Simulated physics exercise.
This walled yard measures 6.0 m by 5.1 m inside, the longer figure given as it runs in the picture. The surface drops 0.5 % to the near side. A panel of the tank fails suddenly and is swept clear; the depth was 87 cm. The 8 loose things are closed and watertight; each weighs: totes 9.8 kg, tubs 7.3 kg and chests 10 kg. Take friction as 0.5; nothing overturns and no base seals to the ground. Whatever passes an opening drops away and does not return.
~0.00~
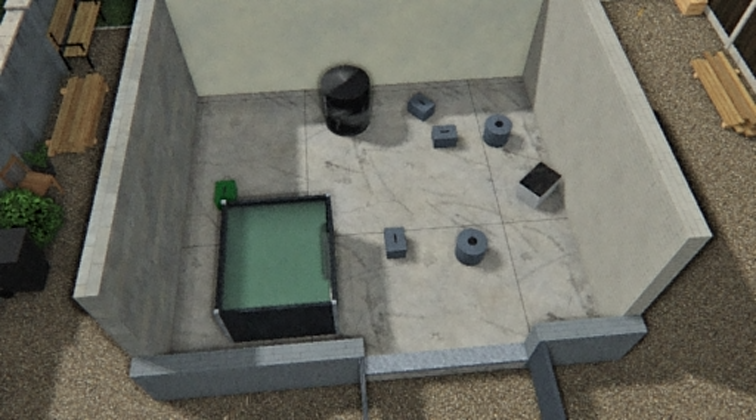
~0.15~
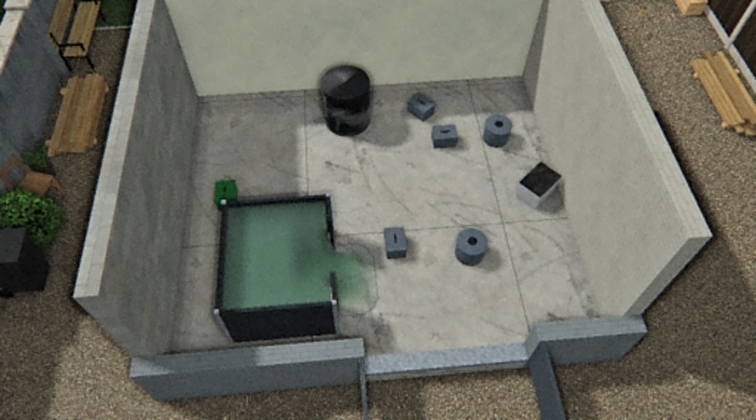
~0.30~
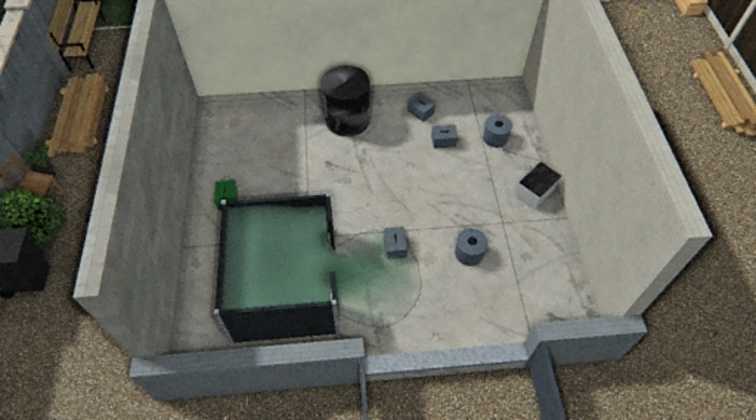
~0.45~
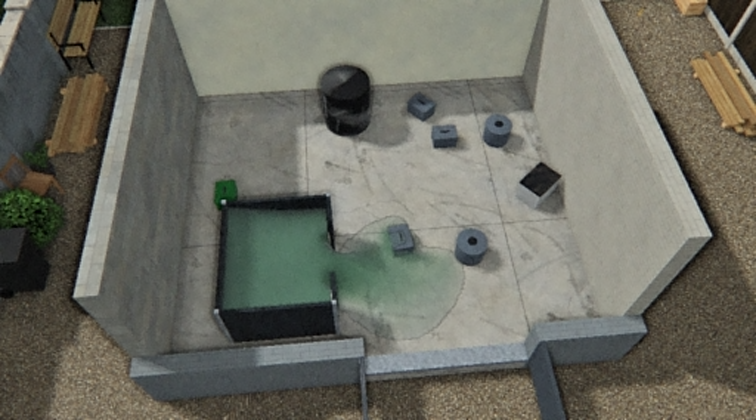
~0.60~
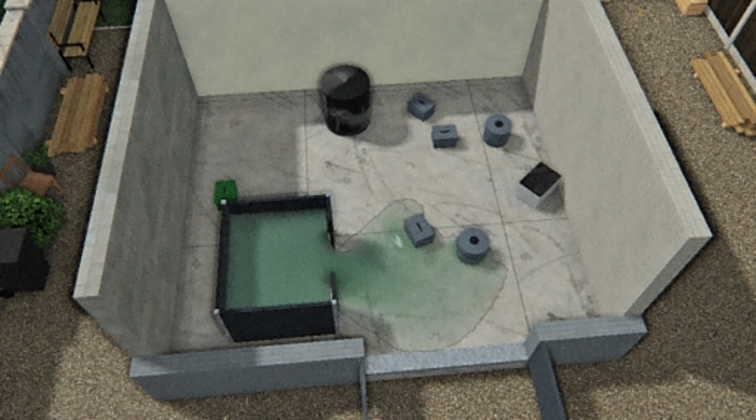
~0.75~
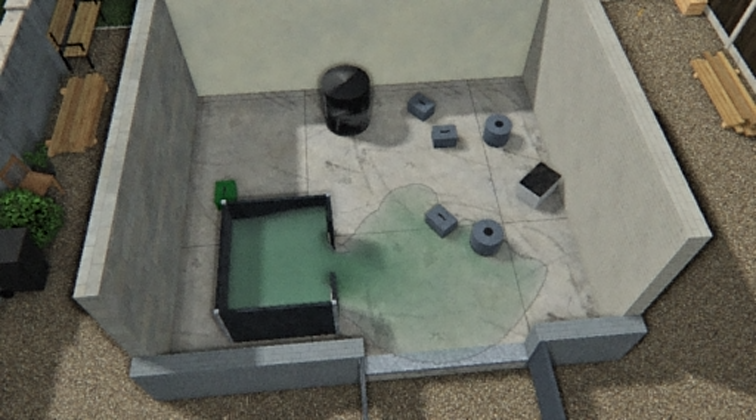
Greenish water pours through the open right side of a dark-walled tank and spreads rightward across the walled yard's pale floor, pushing a small grey block to the right, then shifting the round grey tub beside it.
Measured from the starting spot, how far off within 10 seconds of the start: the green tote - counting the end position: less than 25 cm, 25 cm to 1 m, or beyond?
Green tote barely shifts.
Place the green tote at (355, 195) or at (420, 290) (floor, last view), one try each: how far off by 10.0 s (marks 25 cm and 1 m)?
In that order: It barely shifts; it gets carried off.
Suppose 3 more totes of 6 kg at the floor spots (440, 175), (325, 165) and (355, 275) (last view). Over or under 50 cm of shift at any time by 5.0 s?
In that order: Past it, less, more.
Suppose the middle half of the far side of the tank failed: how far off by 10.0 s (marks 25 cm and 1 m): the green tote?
In that case the green tote travels far.
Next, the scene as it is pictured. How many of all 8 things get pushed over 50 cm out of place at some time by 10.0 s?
6 of them.
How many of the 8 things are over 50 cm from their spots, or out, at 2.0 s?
I count 3.
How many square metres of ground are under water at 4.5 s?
Roughly 19 m2.
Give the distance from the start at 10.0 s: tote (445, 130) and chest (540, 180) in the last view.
In turn: 50 cm, 250 cm.
After 2.0 s the green tote is near (225, 191), 0.0 m from its start, aground; 0 of 8 are out; 3 afloat.
After 4.5 s the green tote is near (225, 191), 0.0 m from its start, aground; 0 of 8 are out; 4 afloat.
After 7.0 s the green tote is near (225, 191), 0.0 m from its start, aground; 0 of 8 are out; 3 afloat.
After 10.0 s the green tote is near (225, 191), 0.0 m from its start, aground; 0 of 8 are out; 2 afloat.
